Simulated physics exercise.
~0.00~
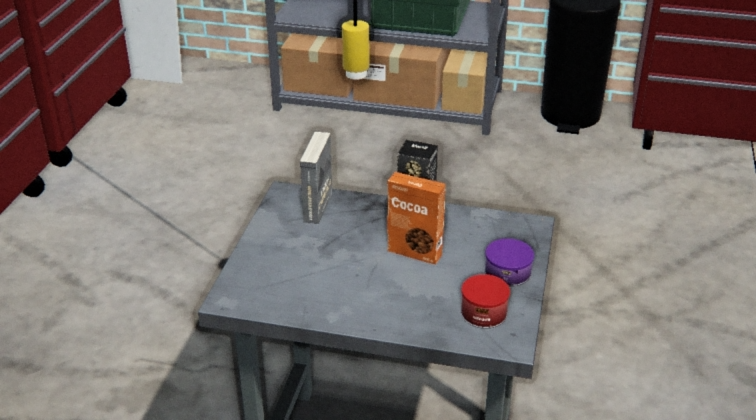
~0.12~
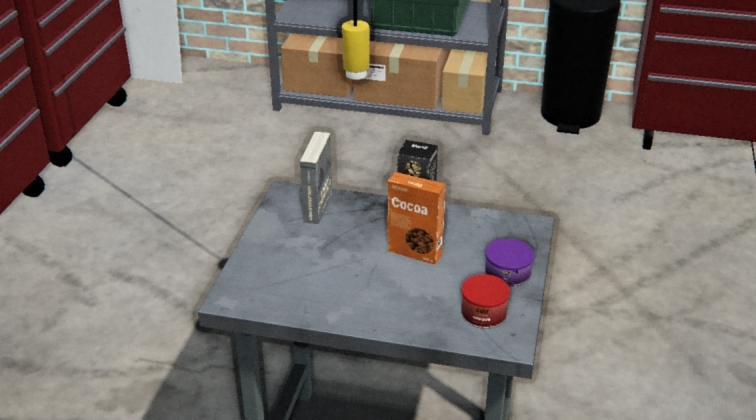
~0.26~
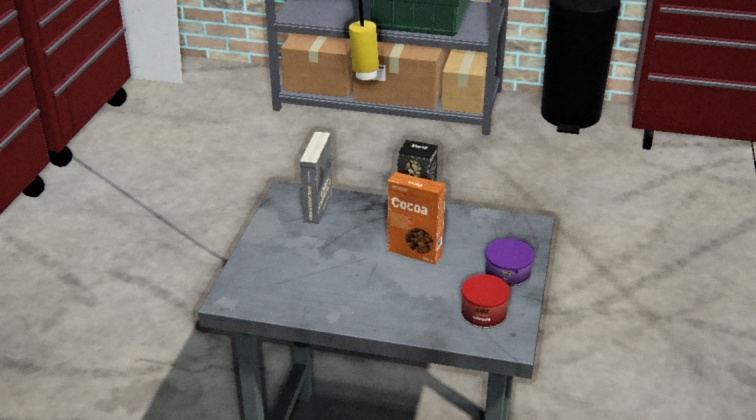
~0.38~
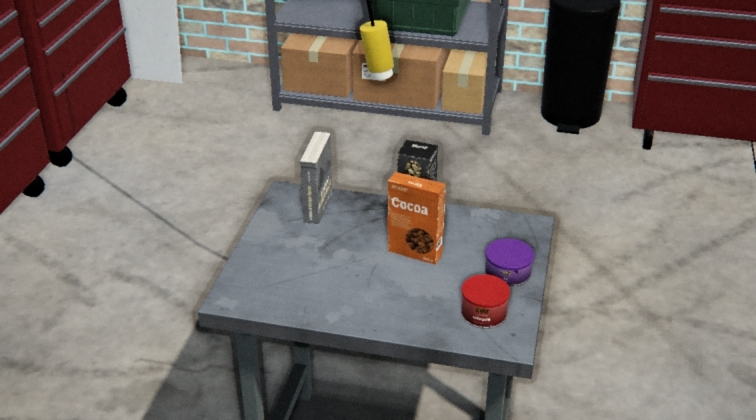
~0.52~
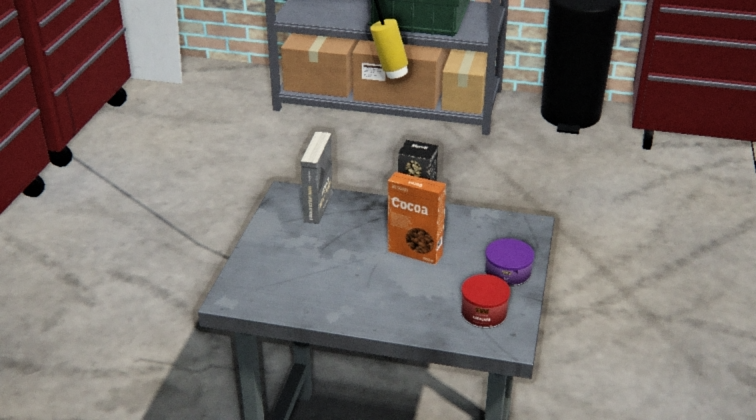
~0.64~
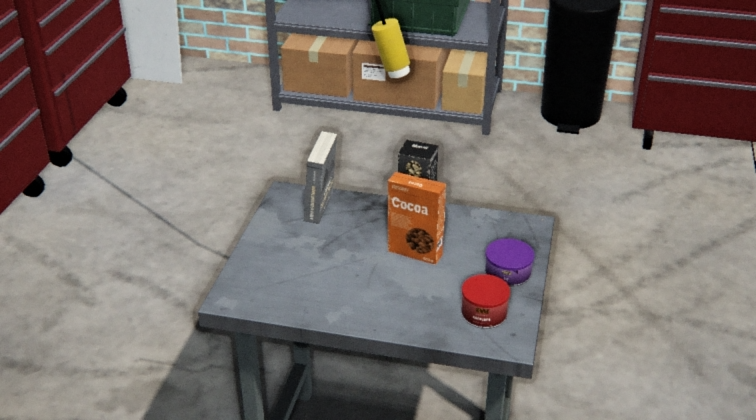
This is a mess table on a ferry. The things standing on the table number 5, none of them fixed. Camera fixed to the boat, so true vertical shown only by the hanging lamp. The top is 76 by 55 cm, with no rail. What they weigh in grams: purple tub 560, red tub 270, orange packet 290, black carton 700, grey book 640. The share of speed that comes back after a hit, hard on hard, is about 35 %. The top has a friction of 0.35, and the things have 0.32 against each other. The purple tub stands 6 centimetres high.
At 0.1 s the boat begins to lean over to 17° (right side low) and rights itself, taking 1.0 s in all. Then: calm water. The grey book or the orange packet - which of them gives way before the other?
The former one.
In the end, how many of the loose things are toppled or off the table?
I get 1.
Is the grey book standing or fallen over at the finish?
In the last frame the grey book does not stay up.
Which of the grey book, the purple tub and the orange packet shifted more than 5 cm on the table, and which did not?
Grey book: Is displaced; purple tub: Remains in place; orange packet: Remains in place.
Around 0.84 s, floor tilted 9°, right side down; grey book tipped 44° against what carries it near (344, 185).
Around 0.94 s, floor tilted 4°, right side down; grey book on its side near (365, 208).
Around 1.04 s, boat level; grey book on its side near (369, 205).
Finally (1.6 s), on their side or leaning hard on the table, grey book; the other 4 still in place (within 5 cm). Final places as that camera would see them, grey book near (369, 207), orange packet near (416, 219). Grey book went at 0.82 s; orange packet was never lost.
